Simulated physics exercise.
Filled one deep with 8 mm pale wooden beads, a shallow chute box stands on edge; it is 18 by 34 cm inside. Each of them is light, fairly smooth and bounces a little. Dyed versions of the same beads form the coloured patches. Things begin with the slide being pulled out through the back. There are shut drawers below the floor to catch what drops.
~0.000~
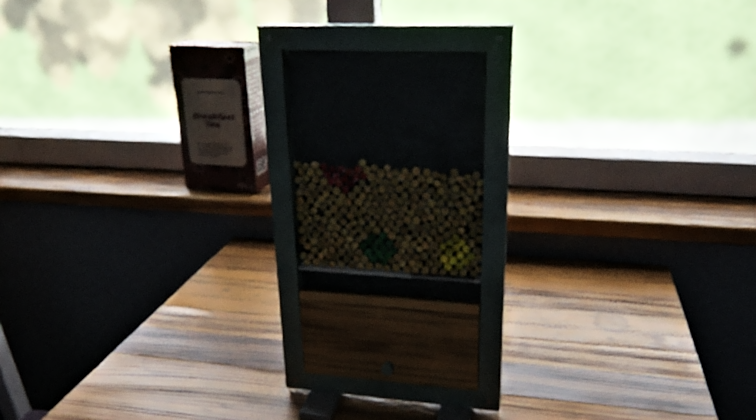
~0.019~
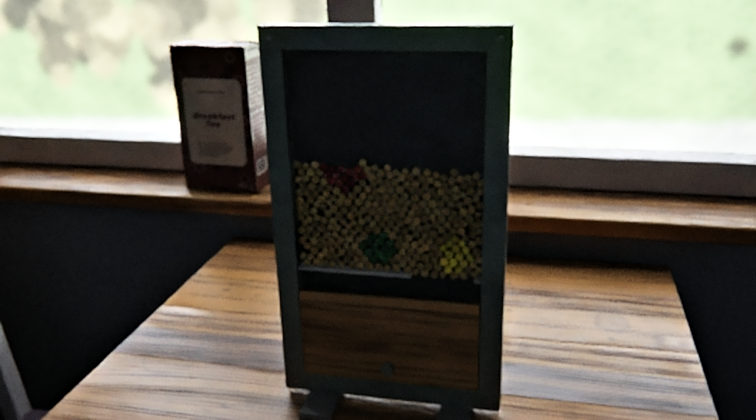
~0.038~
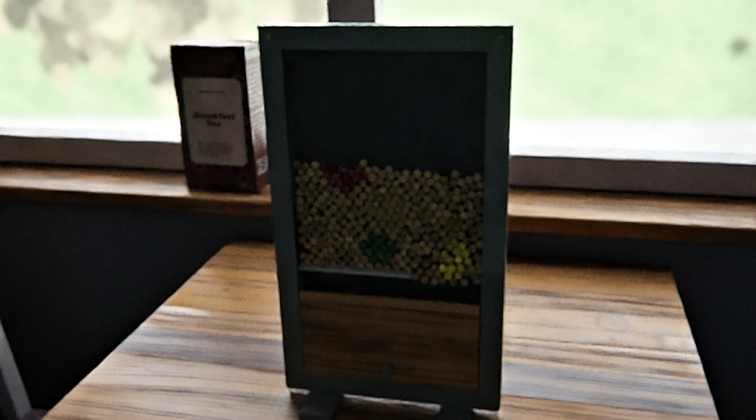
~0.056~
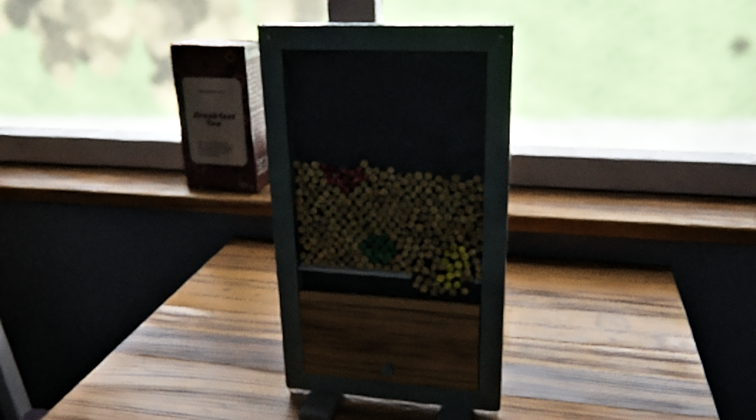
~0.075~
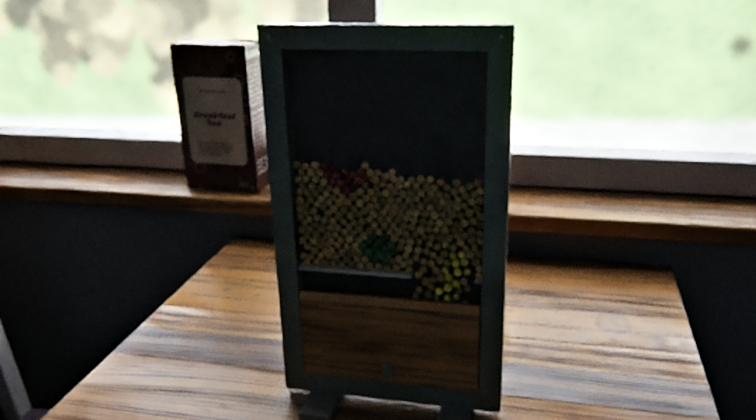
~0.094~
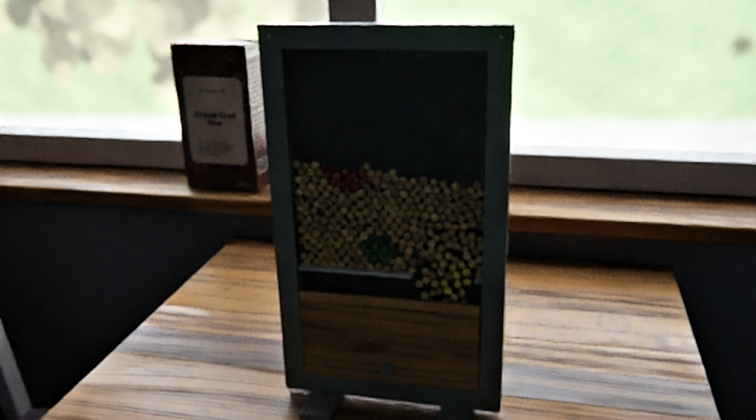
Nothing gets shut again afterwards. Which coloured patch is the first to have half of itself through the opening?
The yellow patch.
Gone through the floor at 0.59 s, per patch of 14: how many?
Count out below - red 8, green 8, yellow 14.
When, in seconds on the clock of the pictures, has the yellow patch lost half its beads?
Time: About 0.2 s.
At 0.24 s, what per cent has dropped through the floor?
Roughly 30 %.
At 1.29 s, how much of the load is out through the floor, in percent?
Near 75 percent.
After 0.24 s, 30 % are out; out of 14, red 0, green 0, yellow 14.
After 0.59 s, 65 % are out; out of 14, red 7, green 7, yellow 14.
After 1.29 s, 75 % are out; out of 14, red 14, green 14, yellow 14.
At rest by 1.9 s, 80 % are out; out of 14, red 14, green 14, yellow 14; half out at red 0.61 s, green 0.62 s, yellow 0.13 s.
